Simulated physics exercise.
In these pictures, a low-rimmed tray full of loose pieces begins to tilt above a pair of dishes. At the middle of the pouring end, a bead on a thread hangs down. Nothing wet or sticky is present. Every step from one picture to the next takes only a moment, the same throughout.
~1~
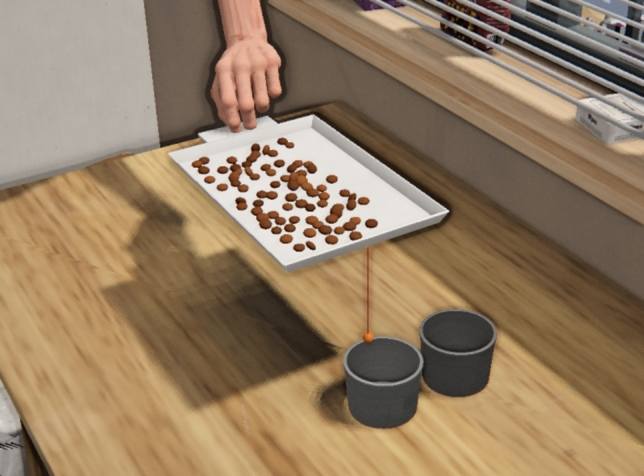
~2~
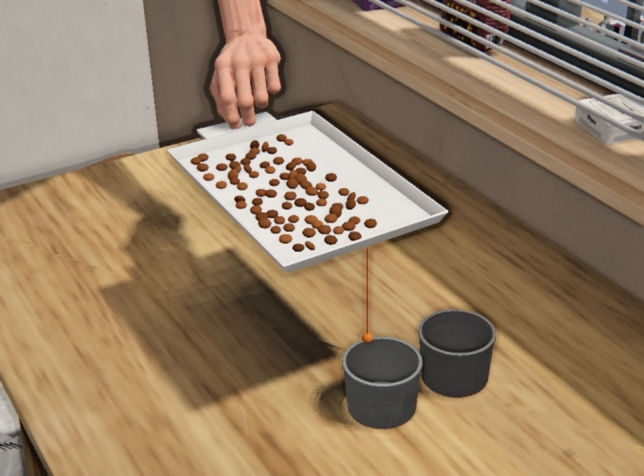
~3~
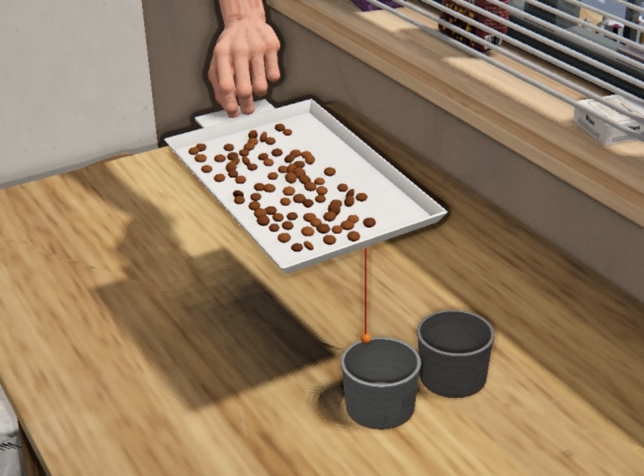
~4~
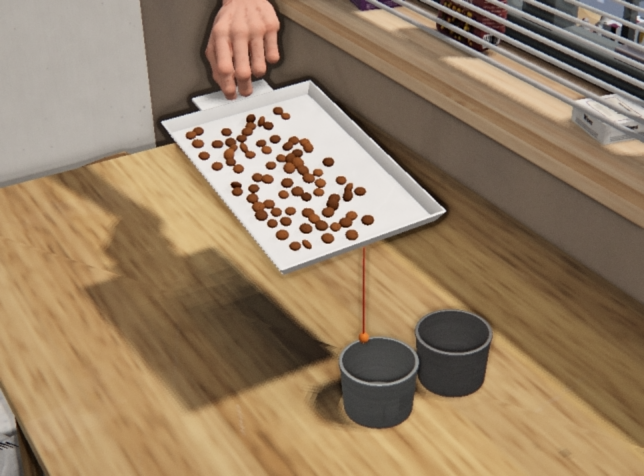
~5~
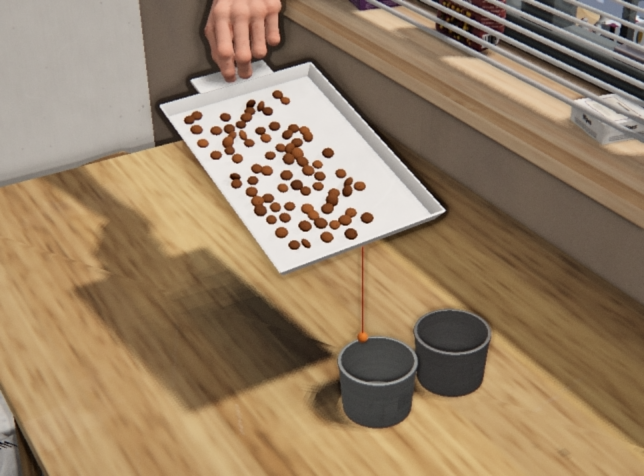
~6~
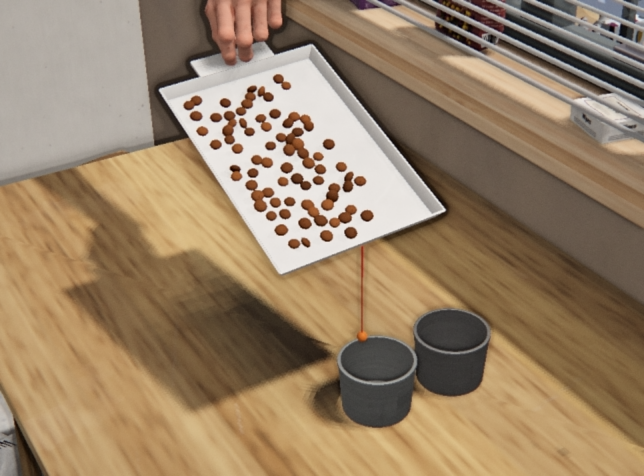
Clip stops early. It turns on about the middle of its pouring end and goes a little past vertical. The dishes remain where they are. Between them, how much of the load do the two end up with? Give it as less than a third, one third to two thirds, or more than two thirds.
The two end up with less than a third of the load.
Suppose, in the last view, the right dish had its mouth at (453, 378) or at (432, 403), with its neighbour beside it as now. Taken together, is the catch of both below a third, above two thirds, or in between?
Spot one, under a third; spot two, less than a third.
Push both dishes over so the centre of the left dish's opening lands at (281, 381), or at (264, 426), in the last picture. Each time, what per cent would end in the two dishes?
Some 20 percent in the first case, 50 percent in the second.
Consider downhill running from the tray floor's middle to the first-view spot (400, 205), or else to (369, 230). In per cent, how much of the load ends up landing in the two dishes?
Somewhere close to 80 % the first time, 30 % the second.
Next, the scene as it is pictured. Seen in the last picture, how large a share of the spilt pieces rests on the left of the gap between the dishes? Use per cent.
Left share: Some 80 per cent.
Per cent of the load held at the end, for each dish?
The left dish gets close to 20 per cent and the right dish close to 0 per cent.
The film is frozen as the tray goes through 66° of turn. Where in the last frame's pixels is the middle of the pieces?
The middle of the pieces lands at roughly (321, 259).
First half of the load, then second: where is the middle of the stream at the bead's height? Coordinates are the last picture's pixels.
Initially about (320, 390); subsequently about (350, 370).
Soon after the last picture, tray tipped steeply; most on the tray; about a quarter in the air.
A little later, tray tipped past a quarter turn; a small part in the left dish; most outside both; a stray few in the air.
Later still, tray tipped past a quarter turn; a small part in the left dish; most outside both.
At rest, tray tipped past a quarter turn; a small part in the left dish; none in the right dish; most outside both.
